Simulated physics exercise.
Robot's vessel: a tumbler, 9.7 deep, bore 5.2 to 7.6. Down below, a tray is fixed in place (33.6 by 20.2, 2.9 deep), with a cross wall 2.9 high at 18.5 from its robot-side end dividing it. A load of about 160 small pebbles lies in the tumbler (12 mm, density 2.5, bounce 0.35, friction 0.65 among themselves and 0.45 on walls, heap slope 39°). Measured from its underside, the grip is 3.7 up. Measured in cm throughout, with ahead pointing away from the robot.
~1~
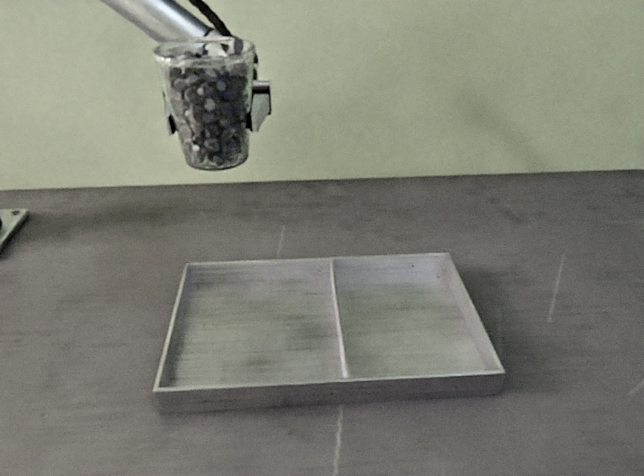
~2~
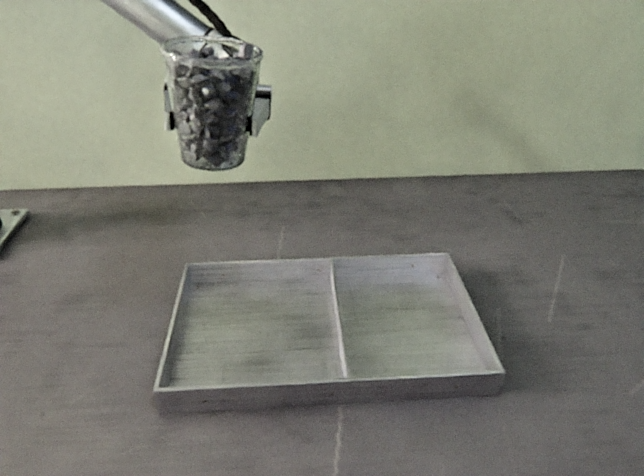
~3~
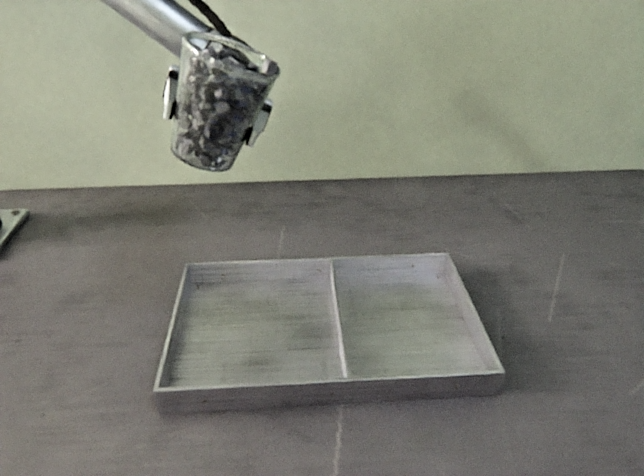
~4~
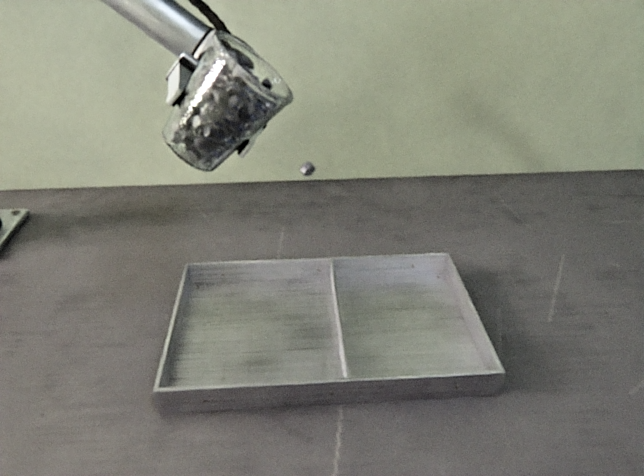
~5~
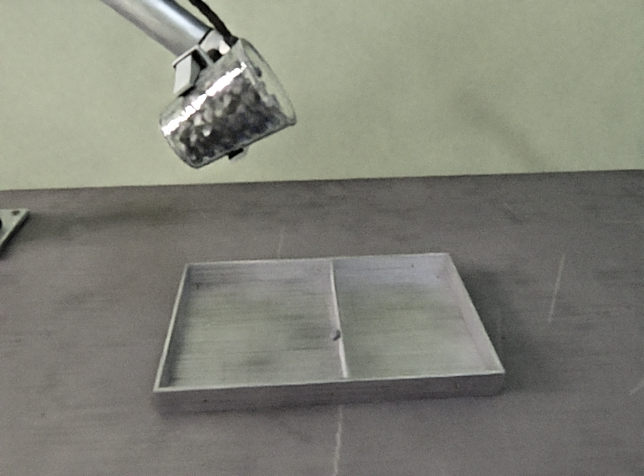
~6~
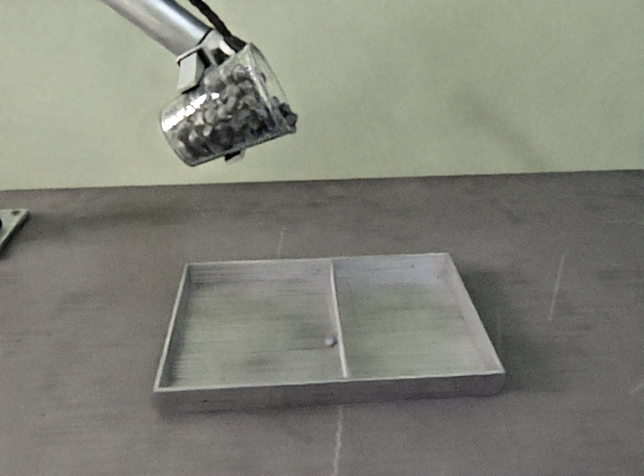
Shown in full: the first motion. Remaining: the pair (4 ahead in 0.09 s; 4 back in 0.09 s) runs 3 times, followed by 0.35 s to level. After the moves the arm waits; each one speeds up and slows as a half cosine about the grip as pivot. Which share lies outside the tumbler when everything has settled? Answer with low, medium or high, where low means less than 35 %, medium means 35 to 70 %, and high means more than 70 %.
Medium.
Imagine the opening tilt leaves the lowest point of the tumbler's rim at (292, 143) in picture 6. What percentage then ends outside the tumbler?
It comes out near 80 percent.
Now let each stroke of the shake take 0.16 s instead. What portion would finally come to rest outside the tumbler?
Estimate: Near 10 per cent.
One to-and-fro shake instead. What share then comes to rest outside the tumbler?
Estimate: Around 35 %.
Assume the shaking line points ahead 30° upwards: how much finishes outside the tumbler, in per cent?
85 %.
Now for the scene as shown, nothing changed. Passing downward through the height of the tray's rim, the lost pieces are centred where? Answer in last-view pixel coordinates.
Centre: About (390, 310).
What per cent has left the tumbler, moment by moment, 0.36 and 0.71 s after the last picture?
In turn: 40, 55.
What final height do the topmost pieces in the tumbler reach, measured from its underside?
Around 6.0 cm up.
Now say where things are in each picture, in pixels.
In the first picture, tumbler middle at (211, 108), level; upper third of the load around (206, 73), from x 170 to 240, top at y 45; 155 in the tumbler.
In the second picture, tumbler middle at (213, 108), tilted 6° forward; upper third of the load around (209, 73), from x 175 to 245, top at y 50.
In the third picture, tumbler middle at (216, 108), tilted 22° forward; upper third of the load around (216, 76), from x 180 to 270, top at y 50.
In the fourth picture, tumbler middle at (220, 111), tilted 42° forward; upper third of the load around (230, 81), from x 175 to 305, top at y 50; 154 in the tumbler, 1 in flight or on a rim.
In the fifth picture, tumbler middle at (223, 113), tilted 58° forward; upper third of the load around (238, 88), from x 175 to 335, top at y 60; 154 in the tumbler, 1 in the robot-side part.
In the sixth picture, tumbler middle at (224, 114), tilted 64° forward; upper third of the load around (236, 91), from x 175 to 330, top at y 70; 154 in the tumbler, 1 in the robot-side part.
Then, 0.36 s later, tilted 64° forward, highest piece 29 above the table; 92 in the tumbler, 32 in the far-side part, 7 in the robot-side part, 24 in flight or on a rim.
Then, 0.71 s later, tilted 33° forward, highest piece 30 above the table; 66 in the tumbler, 58 in the far-side part, 15 in the robot-side part, 9 on the table or floor, 7 in flight or on a rim.
Then, 1.09 s later, level, highest piece 28 above the table; 66 in the tumbler, 59 in the far-side part, 21 in the robot-side part, 9 on the table or floor.
Then, 2.14 s later, level, highest piece 28 above the table; 66 in the tumbler, 59 in the far-side part, 21 in the robot-side part, 9 on the table or floor.
At rest, 66 in the tumbler, 59 in the far-side part, 21 in the robot-side part, 9 on the table or floor. That is 57 % outside the tumbler.
